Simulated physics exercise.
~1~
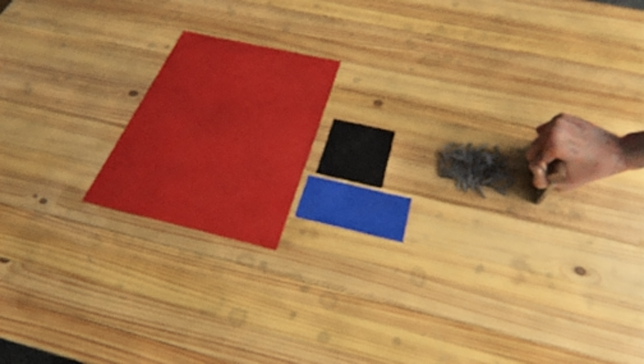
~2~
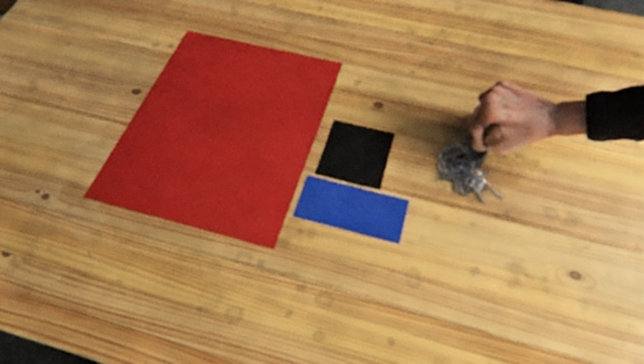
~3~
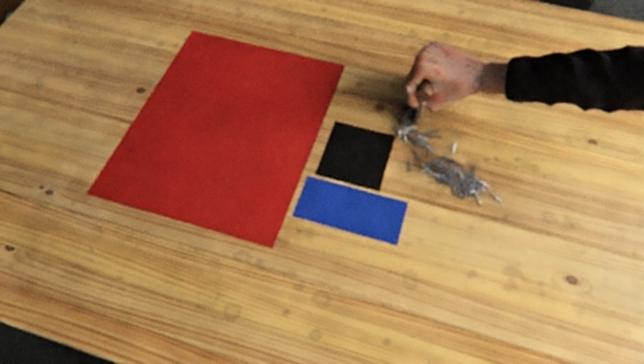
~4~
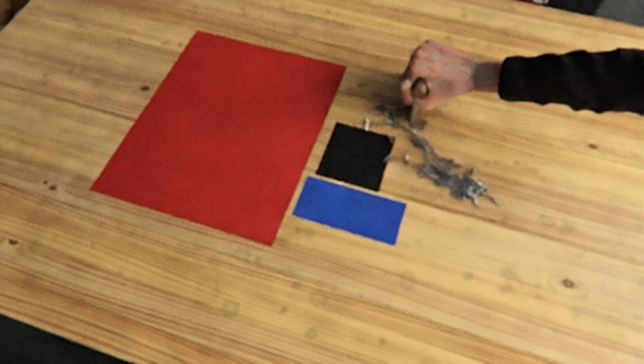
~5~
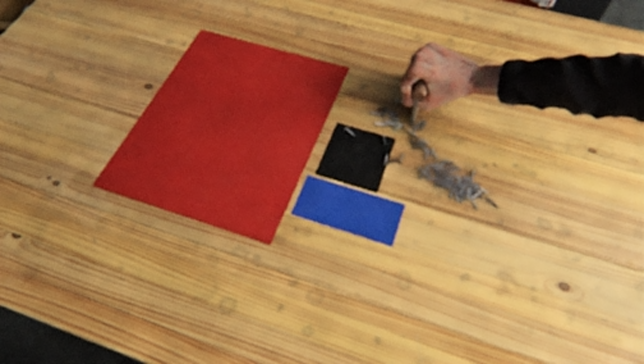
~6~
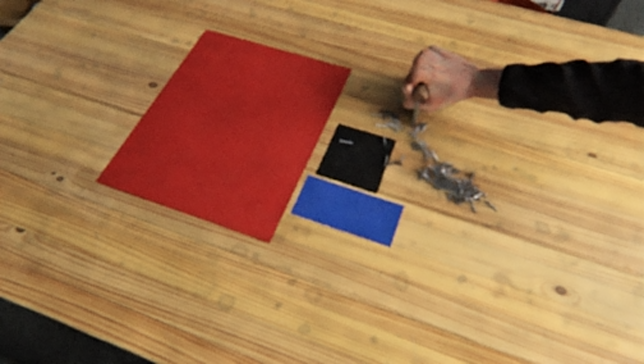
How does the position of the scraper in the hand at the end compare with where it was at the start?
It starts well to the right of the black mat, beyond the heap of metal pieces, and ends farther left and higher up, just above and to the right of the black mat.
Hand sweeping small grey metal pieces leftwards across a wooden table, then stopping, with most trailing beside a black mat and few on it.
